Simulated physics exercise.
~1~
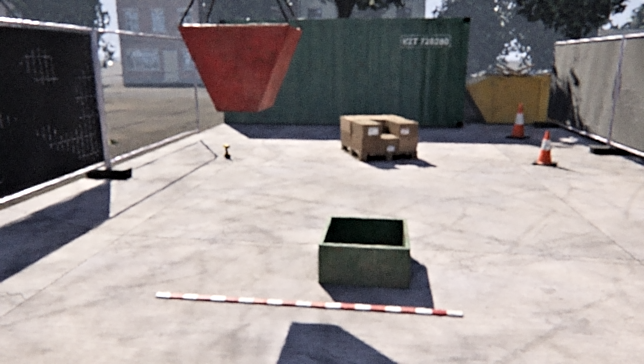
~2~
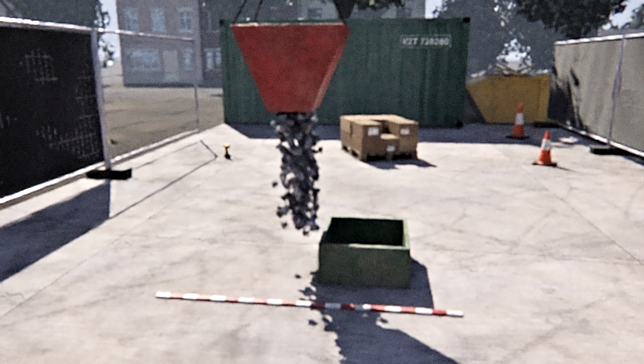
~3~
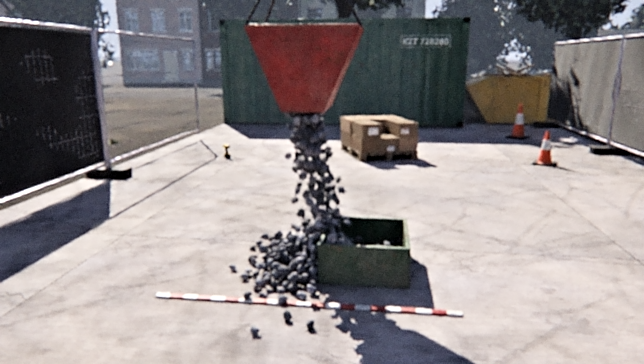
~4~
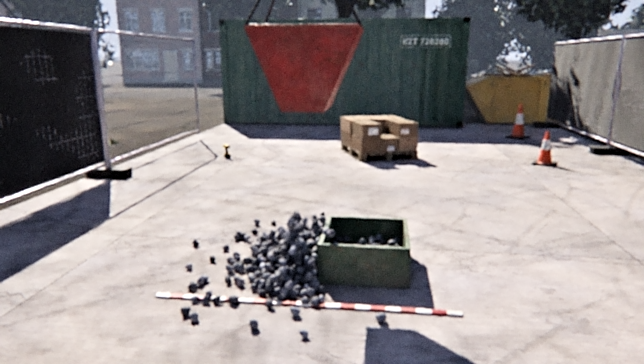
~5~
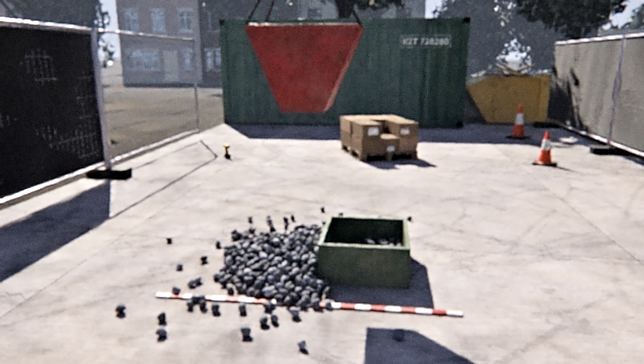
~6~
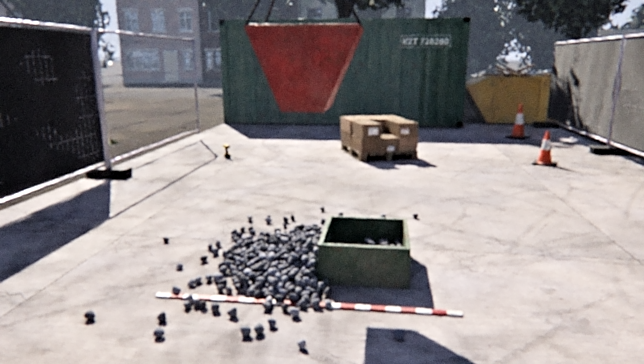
A red hopper swung rightwards above a paved yard and poured out dark round stones, most of them missing the green bin and piling up against its left side, while some landed inside and a few scattered beyond, leaving the hopper hanging empty.
